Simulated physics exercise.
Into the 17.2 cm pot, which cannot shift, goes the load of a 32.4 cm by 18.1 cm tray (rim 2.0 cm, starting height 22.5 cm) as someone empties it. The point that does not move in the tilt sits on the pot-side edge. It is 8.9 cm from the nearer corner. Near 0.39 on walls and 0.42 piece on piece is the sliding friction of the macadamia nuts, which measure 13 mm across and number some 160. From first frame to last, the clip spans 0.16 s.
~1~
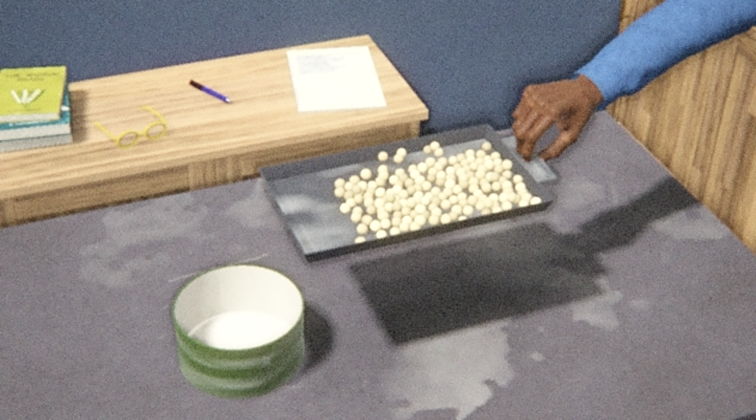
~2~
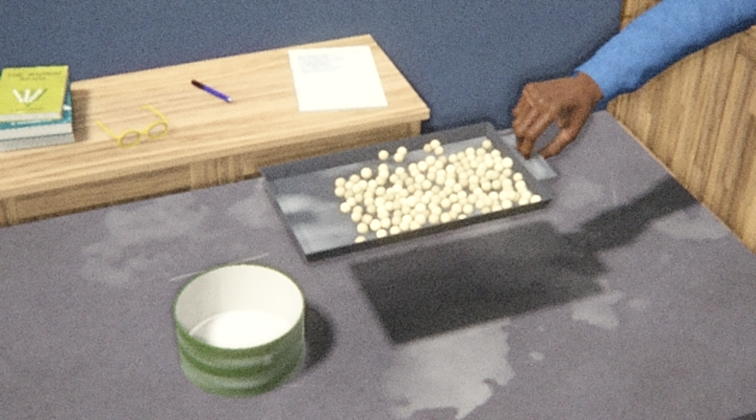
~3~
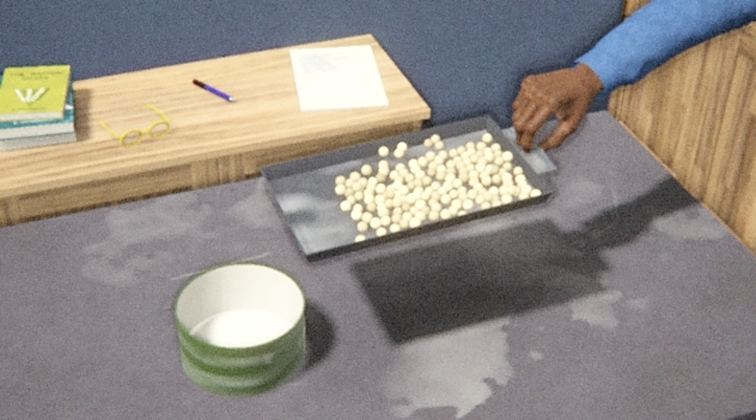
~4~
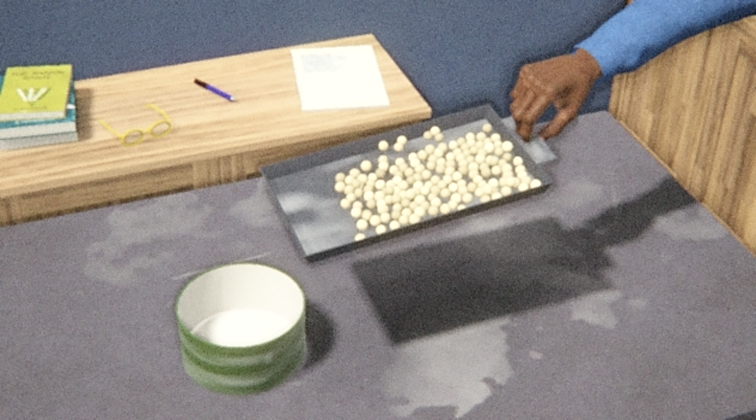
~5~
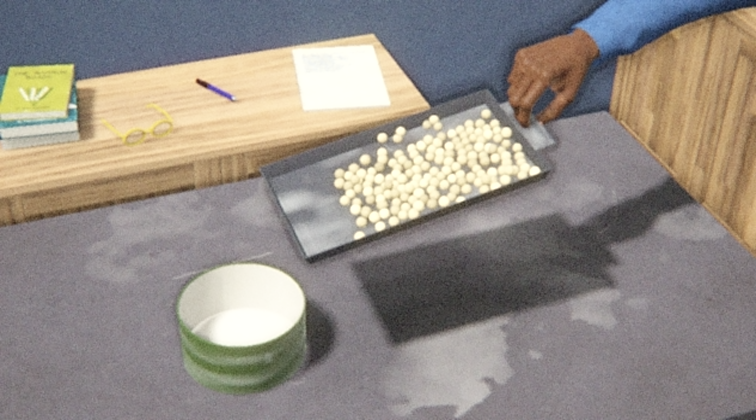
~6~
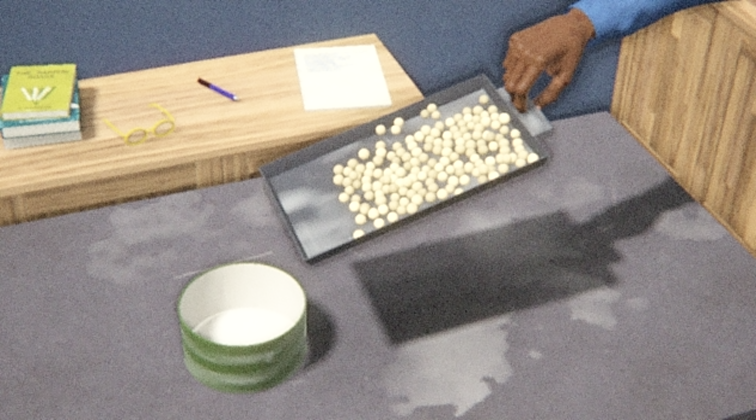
A dark grey, patchy tabletop stands before a wooden desk and a blue wall, seen from above at an angle by a nearly still camera. A shallow dark tray of cream-coloured round pieces is above a green-banded white pot, with books, yellow glasses, a pen and paper behind. A hand in a blue sleeve slowly raises the tray's right end, tilting it leftward, while the pieces barely shift within it.
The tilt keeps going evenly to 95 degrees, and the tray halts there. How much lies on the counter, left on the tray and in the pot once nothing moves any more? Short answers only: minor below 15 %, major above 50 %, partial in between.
Counter: Major, tray: Minor, pot: Partial.
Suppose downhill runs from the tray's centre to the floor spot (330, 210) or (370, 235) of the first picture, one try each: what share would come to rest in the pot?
First try: Around 65 percent; second try: Around 5 percent.
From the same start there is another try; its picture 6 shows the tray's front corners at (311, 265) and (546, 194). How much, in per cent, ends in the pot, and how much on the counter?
In the pot: 0 per cent; on the counter: 100 per cent.
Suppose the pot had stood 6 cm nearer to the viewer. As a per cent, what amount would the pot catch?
About 80 %.
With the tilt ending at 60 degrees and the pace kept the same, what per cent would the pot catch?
In that case some 25 per cent.
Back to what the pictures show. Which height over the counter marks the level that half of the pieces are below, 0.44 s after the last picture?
Roughly 22 centimetres, more or less.
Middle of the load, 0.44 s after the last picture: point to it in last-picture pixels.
Look near (283, 256) in the last picture.
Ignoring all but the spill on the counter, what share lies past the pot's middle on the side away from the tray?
Some 80 per cent of the spill lies beyond the centre.
Then, 0.26 s after the last picture, tilt 55 degrees; the tray holds 100 %, the pot 0 %.
Then, 0.44 s after the last picture, tilt 82 degrees; the tray holds 60 %, the pot 0 %.
Then, 0.74 s after the last picture, tilt 95 degrees; the tray holds 0 %, the pot 30 %.
In the end, counter 70 %, tray 0 %, pot 30 %.
